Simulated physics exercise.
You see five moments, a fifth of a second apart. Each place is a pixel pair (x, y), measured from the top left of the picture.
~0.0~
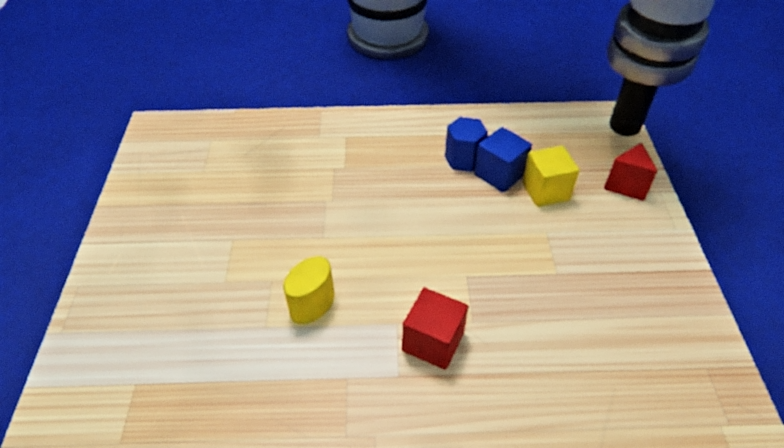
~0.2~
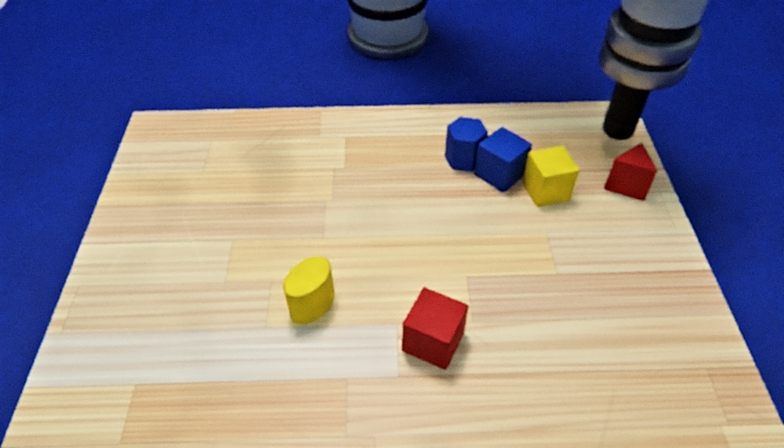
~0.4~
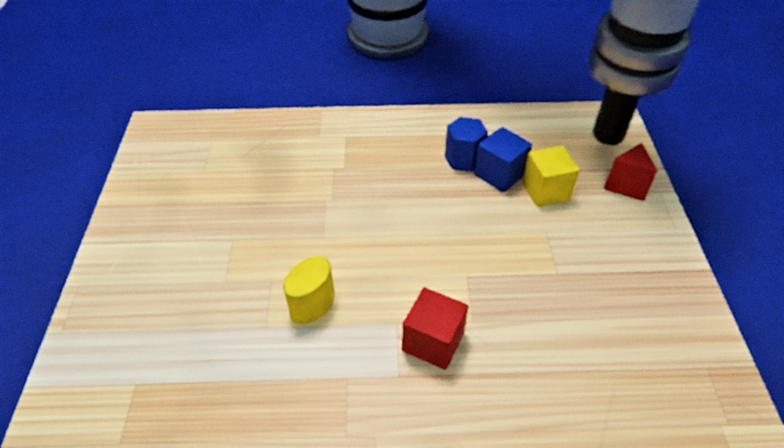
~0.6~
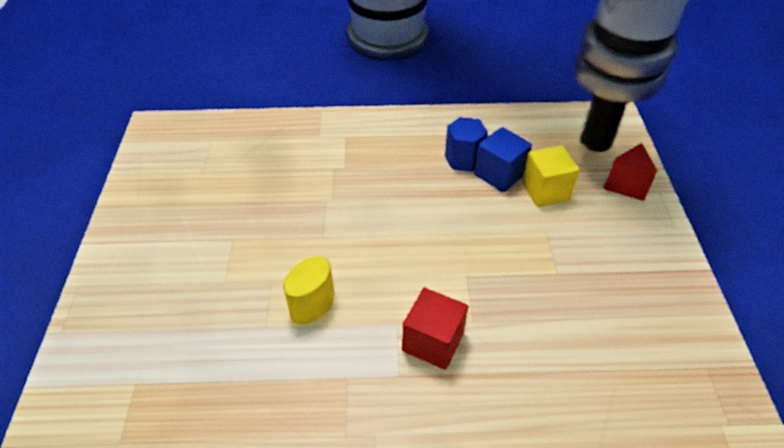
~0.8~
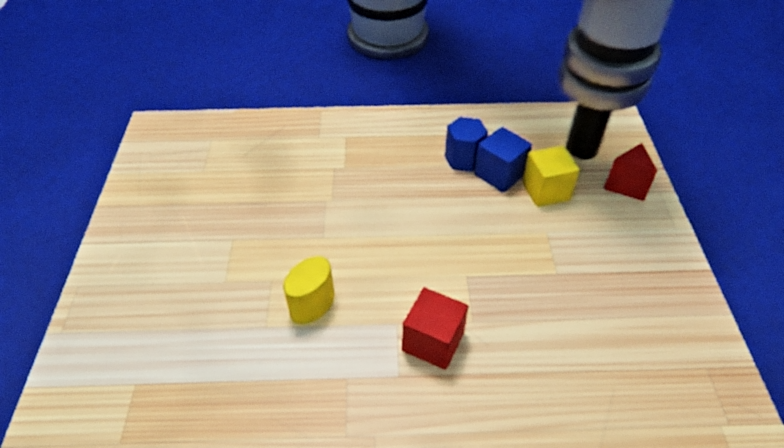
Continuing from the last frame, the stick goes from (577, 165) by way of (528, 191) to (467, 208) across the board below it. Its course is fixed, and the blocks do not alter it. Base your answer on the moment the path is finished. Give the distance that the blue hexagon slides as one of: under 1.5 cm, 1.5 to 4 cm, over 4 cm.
Short, under 1.5 cm.
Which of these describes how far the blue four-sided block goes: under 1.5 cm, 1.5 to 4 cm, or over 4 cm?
The answer here is from 1.5 to 4 cm.
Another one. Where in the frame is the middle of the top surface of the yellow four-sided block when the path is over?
The top centre is at (523, 195).
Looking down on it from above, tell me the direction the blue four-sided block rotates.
Spins clockwise.
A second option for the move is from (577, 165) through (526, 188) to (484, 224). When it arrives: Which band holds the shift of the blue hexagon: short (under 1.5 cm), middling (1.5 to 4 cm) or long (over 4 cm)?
Its displacement is below 1.5 cm.
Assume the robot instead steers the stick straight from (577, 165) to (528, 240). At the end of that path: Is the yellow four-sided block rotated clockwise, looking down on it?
Yes.
On the path given first. One third of the way, stick at (549, 168); yellow four-sided block at (540, 177), turned 25° anticlockwise.
Two thirds of the way, stick at (511, 182); blue hexagon at (462, 125), turned 15° clockwise; blue four-sided block at (491, 144), turned 15° clockwise; yellow four-sided block at (524, 194), turned 90° anticlockwise.
At the end, stick at (469, 193); blue hexagon at (460, 123), turned 25° clockwise; blue four-sided block at (486, 145), turned 25° clockwise; yellow four-sided block at (523, 195), turned 95° anticlockwise; red three-sided block unmoved.
